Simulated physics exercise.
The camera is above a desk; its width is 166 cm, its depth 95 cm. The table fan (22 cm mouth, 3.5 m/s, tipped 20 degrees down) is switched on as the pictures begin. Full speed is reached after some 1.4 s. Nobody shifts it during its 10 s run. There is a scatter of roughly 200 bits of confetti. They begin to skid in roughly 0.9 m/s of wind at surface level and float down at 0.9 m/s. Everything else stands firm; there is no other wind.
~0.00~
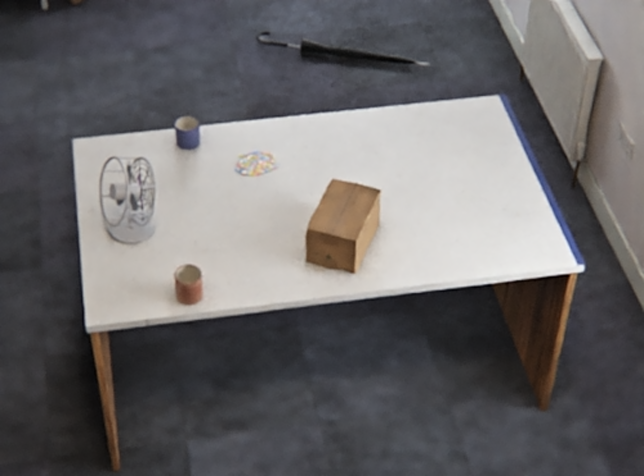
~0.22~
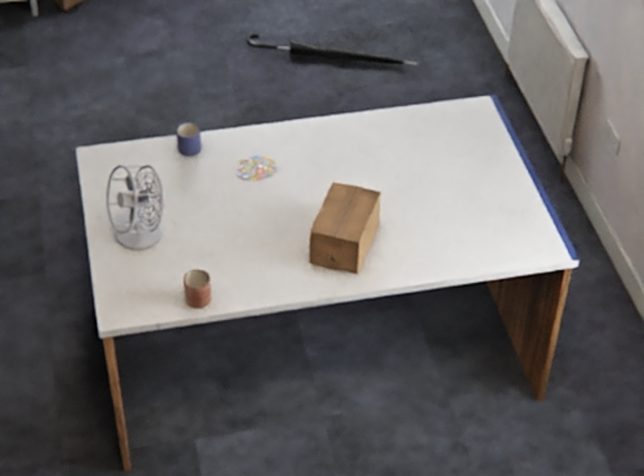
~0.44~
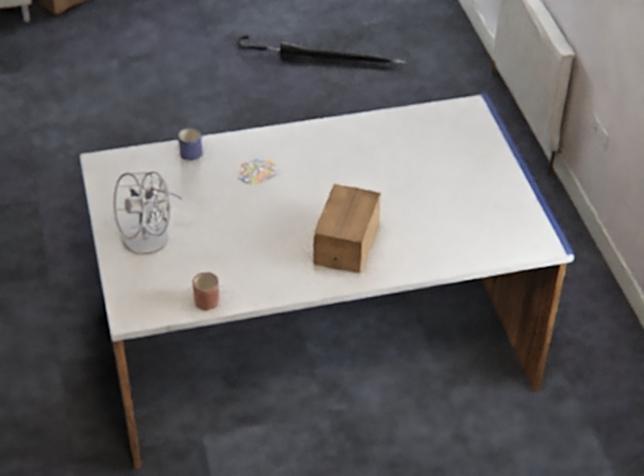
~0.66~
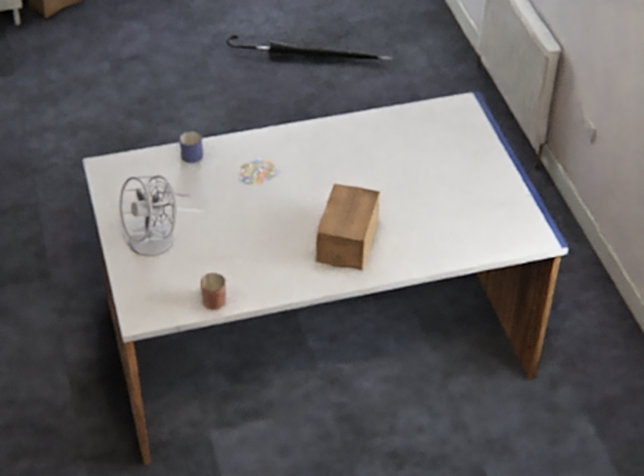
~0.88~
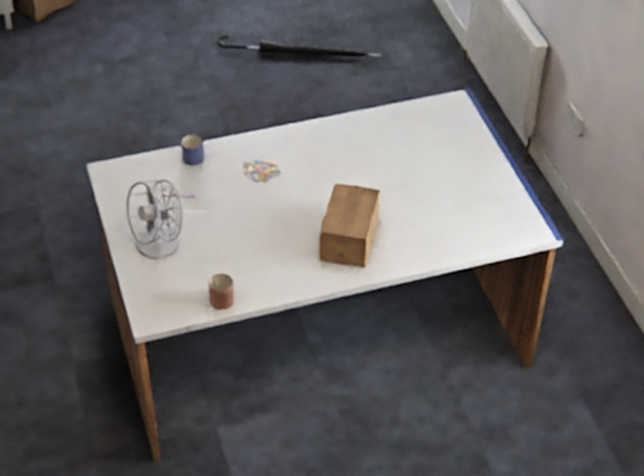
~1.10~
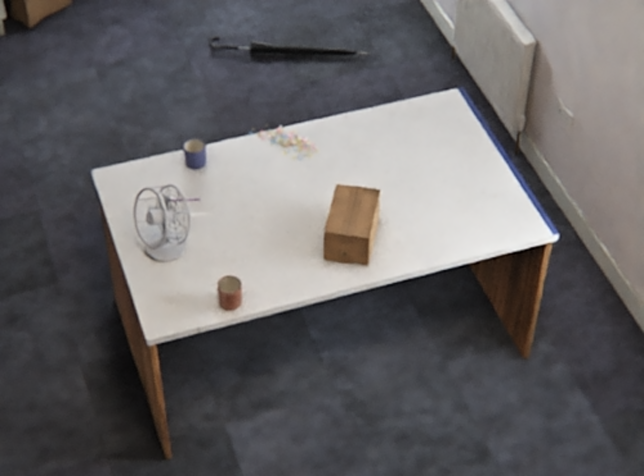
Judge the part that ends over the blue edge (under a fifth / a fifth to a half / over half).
By then not even a fifth are over the blue edge.
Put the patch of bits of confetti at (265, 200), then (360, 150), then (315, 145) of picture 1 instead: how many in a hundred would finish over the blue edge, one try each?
In turn about 70 %, 30 %, 0 %.
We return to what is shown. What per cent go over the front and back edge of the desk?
About 0 % front, 100 % back.
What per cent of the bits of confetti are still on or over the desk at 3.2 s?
Some 0 per cent.
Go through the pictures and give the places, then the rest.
In the first picture, the middle of the bits of confetti is near (258, 163), none has stirred yet and the mouth of the table fan is at (128, 191).
In the second picture, the middle of the bits of confetti is near (259, 168), none has stirred yet and the blue edge is centred on (534, 172).
In the third picture, the middle of the bits of confetti is near (259, 171), none has stirred yet, the top of a mug is at (190, 135) and the top of a box is at (348, 212).
In the fourth picture, the middle of the bits of confetti is near (260, 171) and none has stirred yet.
In the fifth picture, the middle of the bits of confetti is near (260, 170), the farthest in sight from the table fan is at (276, 165) and about 40 % have left their places.
In the sixth picture, the middle of the bits of confetti is near (288, 139), the farthest in sight from the table fan is at (307, 134) and all have left their places.
After 2.0 s the count stands so, 0 % are over the blue edge.
After 3.2 s the count stands so, 0 % are over the blue edge.
After 5.5 s the count stands so, 0 % are over the blue edge.
After 10.0 s, at the end, 0 % are over the blue edge.
